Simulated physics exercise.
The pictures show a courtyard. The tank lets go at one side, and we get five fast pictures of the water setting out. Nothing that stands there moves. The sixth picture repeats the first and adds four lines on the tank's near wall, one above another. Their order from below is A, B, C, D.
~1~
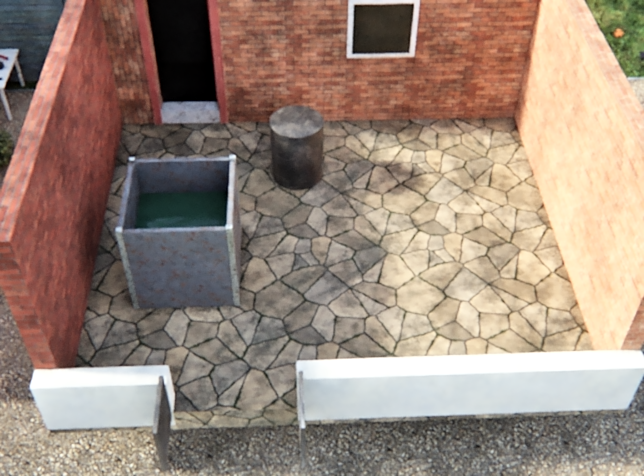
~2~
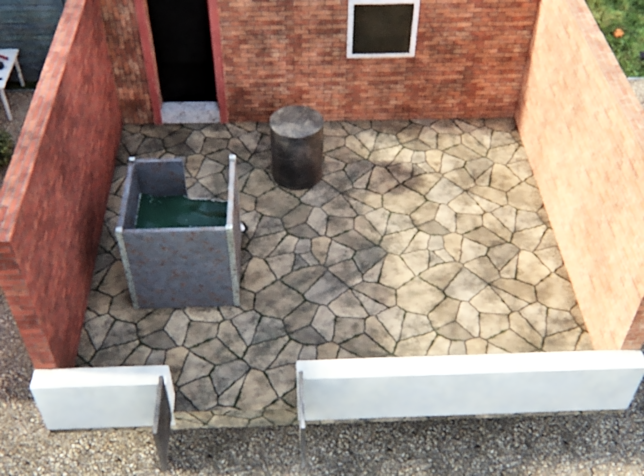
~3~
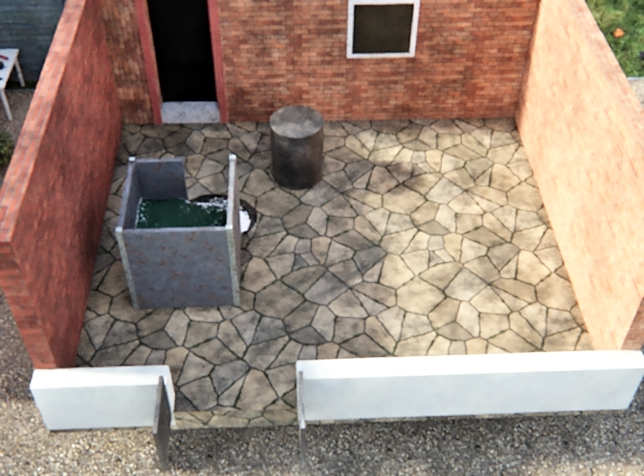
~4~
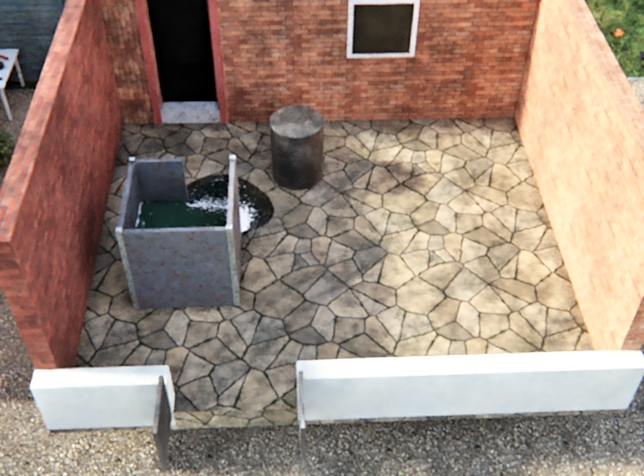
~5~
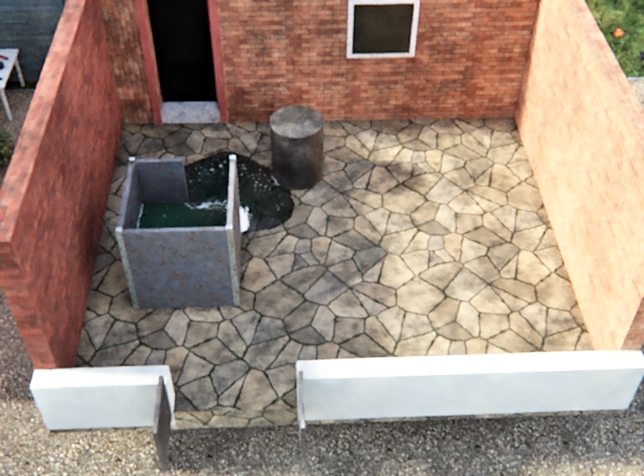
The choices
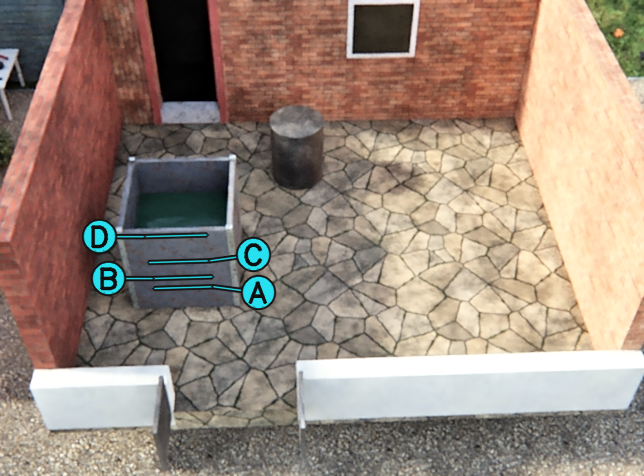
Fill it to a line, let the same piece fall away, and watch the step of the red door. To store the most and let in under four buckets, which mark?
C is the one.
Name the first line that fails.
That is line D.
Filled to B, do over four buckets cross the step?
No, not at all.
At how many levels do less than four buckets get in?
Three of them.
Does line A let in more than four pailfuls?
No, that is safe.
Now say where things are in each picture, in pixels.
Water in the tank at rest, its middle at (183, 224); foot of the red doorway at (192, 123); open gate at (232, 360), in the first frame.
Water covers 1 % of the ground, its front hidden from here, in the second frame.
Water covers 2 % of the ground, its front hidden from here, in the third frame.
Front seen at (249, 189), 4 % of the ground wet, in the fourth frame.
Front seen at (250, 169), 8 % of the ground wet, in the fifth frame.
On the marked copy, A at (183, 287); B at (182, 277); C at (179, 261); D at (175, 235); from the bottom up A, B, C, D.
For line A, nothing gets over.
For line B, nothing gets over.
For line C, a bucket or two gets in.
For line D, about 10 bucketfuls get in.
